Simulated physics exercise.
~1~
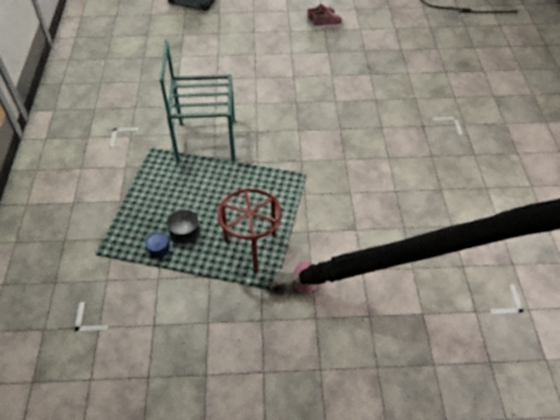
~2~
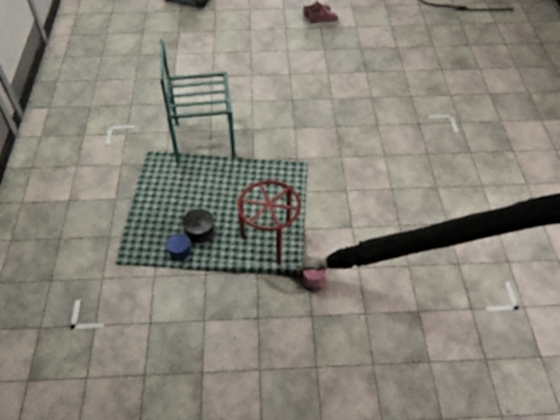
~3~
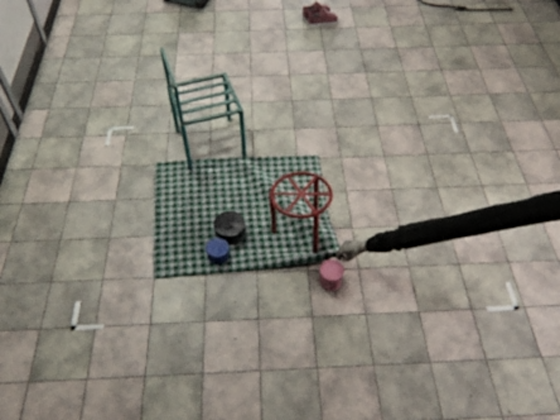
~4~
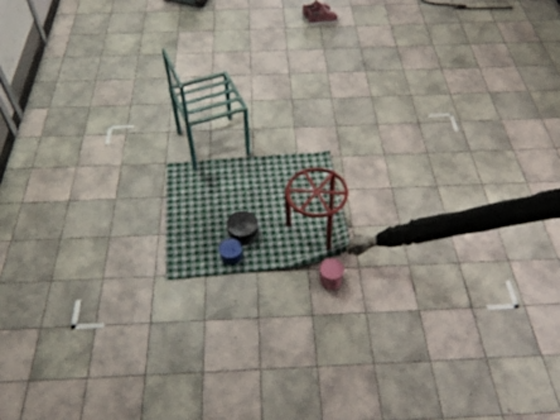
A black arm drags the checked mat rightward, carrying the stool and tubs beside a pink bucket.
